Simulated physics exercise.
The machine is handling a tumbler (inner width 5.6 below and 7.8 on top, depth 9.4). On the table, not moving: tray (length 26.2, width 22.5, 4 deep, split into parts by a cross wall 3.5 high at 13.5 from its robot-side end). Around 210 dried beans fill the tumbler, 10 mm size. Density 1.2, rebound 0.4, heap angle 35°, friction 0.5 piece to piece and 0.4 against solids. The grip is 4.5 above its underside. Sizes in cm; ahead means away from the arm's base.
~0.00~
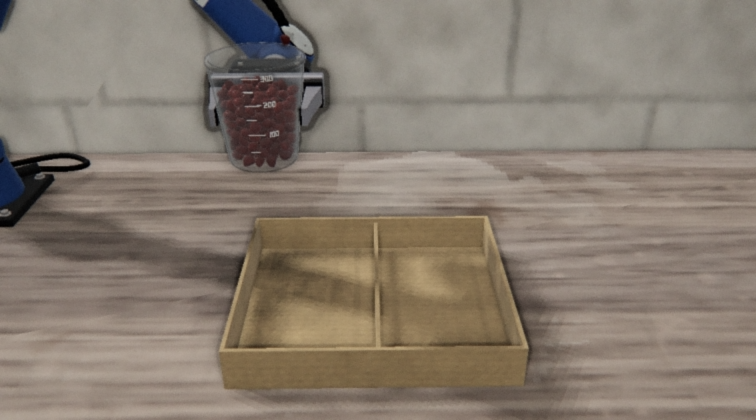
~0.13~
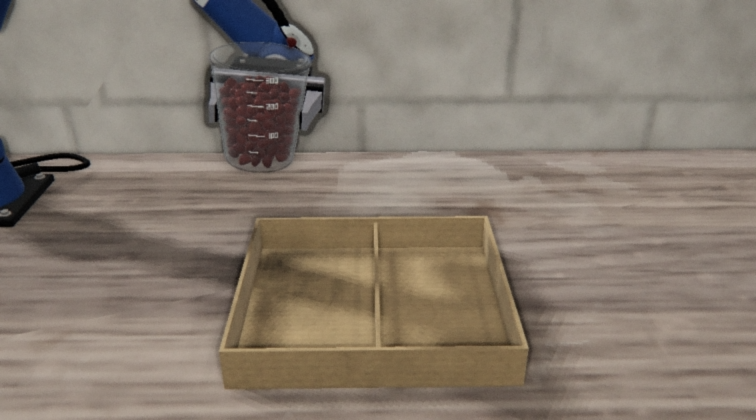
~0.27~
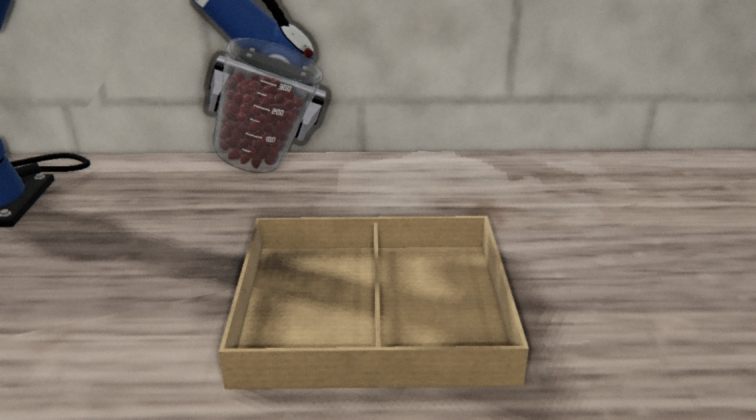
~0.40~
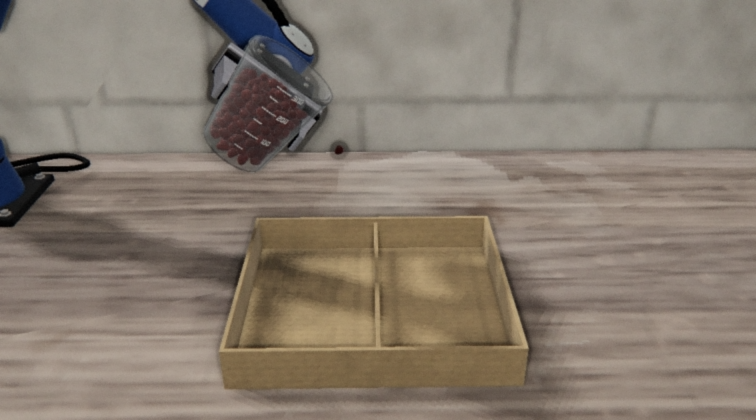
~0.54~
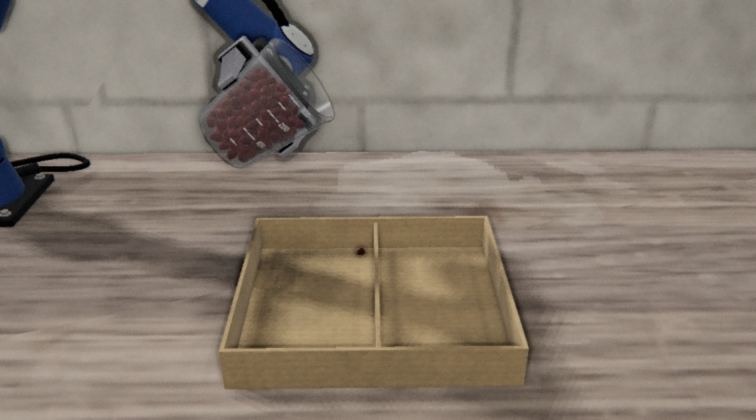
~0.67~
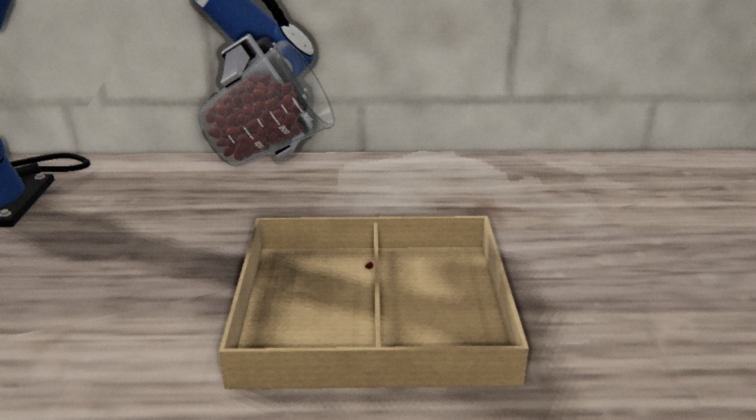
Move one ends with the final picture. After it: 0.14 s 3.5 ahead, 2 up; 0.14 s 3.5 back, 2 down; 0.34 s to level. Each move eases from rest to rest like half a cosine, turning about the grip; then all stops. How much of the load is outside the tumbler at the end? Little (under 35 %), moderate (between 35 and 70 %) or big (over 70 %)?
Outside the tumbler the share is little, under 35 %.
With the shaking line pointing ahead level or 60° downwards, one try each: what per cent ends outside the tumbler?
About 5 and 0 per cent.
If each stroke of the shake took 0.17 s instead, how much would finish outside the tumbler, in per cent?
Then about 5 per cent.
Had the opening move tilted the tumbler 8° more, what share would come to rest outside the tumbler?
Then about 20 per cent.
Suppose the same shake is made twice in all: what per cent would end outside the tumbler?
In that case some 20 per cent.
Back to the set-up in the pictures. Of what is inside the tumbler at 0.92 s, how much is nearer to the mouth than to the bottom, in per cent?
About 55 per cent.
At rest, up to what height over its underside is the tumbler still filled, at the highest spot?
About 8.5 cm.
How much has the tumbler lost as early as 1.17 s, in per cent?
Some 10 per cent.
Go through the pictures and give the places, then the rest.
The first frame shows tumbler middle at (260, 111), level; upper third of the load around (257, 97), from x 225 to 290, top at y 40; 212 in the tumbler.
The second frame shows tumbler middle at (260, 111), tilted 6° forward; upper third of the load around (258, 97), from x 225 to 295, top at y 40.
The third frame shows tumbler middle at (261, 111), tilted 20° forward; upper third of the load around (256, 97), from x 225 to 310, top at y 55.
The fourth frame shows tumbler middle at (261, 111), tilted 39° forward; upper third of the load around (256, 97), from x 215 to 340, top at y 75; 211 in the tumbler, 1 in flight or on a rim.
The fifth frame shows tumbler middle at (262, 112), tilted 53° forward; upper third of the load around (257, 97), from x 210 to 360, top at y 75; 211 in the tumbler, 1 in the robot-side part.
The sixth frame shows tumbler middle at (262, 112), tilted 59° forward; upper third of the load around (259, 98), from x 210 to 370, top at y 80; 211 in the tumbler, 1 in the robot-side part.
By 0.92 s, tilted 59° forward, highest piece 25 above the table; 204 in the tumbler, 1 in the robot-side part, 7 in flight or on a rim.
By 1.17 s, tilted 17° forward, highest piece 26 above the table; 189 in the tumbler, 14 in the robot-side part, 8 in the far-side part, 1 in flight or on a rim.
By 1.49 s, level, highest piece 26 above the table; 189 in the tumbler, 14 in the robot-side part, 9 in the far-side part.
By 2.54 s, level, highest piece 26 above the table; 189 in the tumbler, 14 in the robot-side part, 9 in the far-side part.
Final count, 189 in the tumbler, 14 in the robot-side part, 9 in the far-side part. That is 11 % outside the tumbler.
